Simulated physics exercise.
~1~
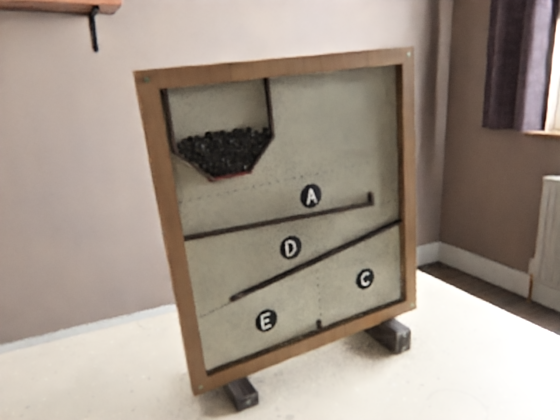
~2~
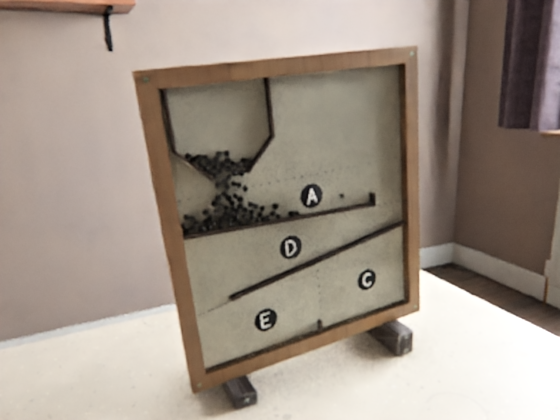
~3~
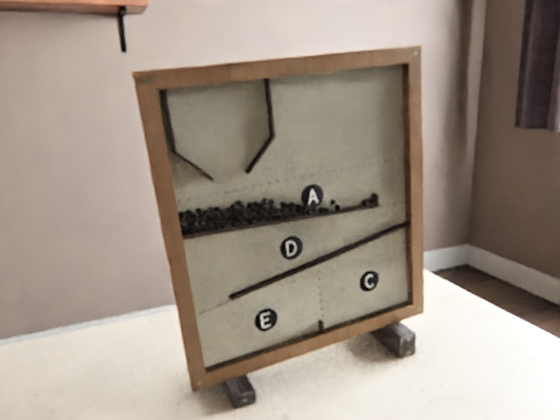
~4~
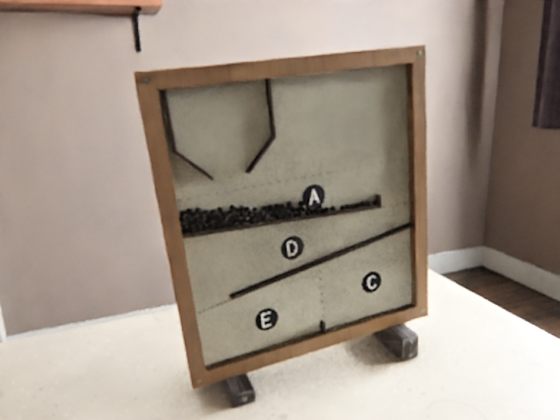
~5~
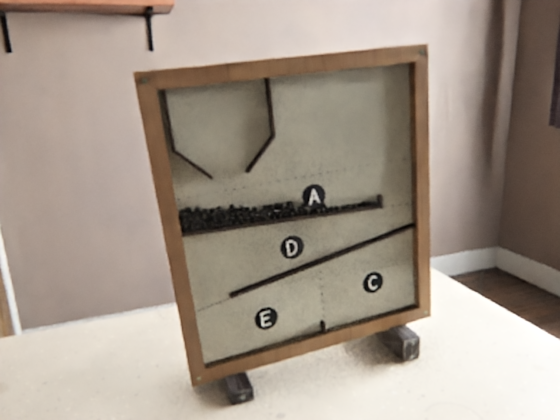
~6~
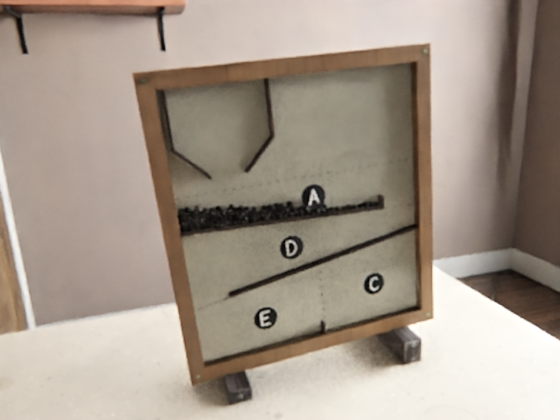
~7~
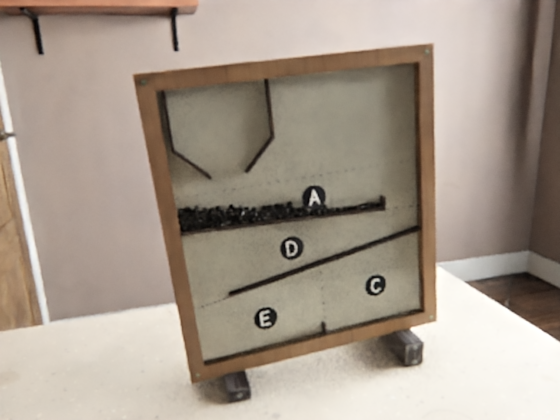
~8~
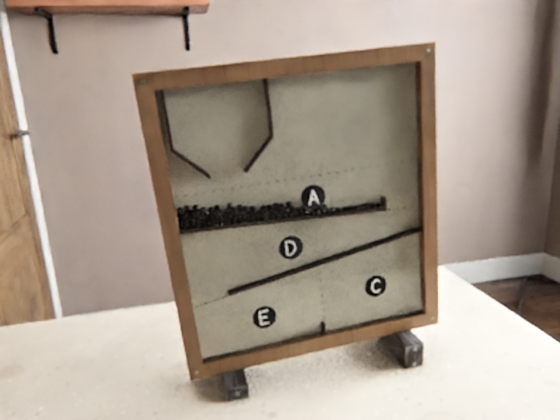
Upright wood-framed case with small black beads dropping from a hopper, spreading along the ledge marked A and settling there.
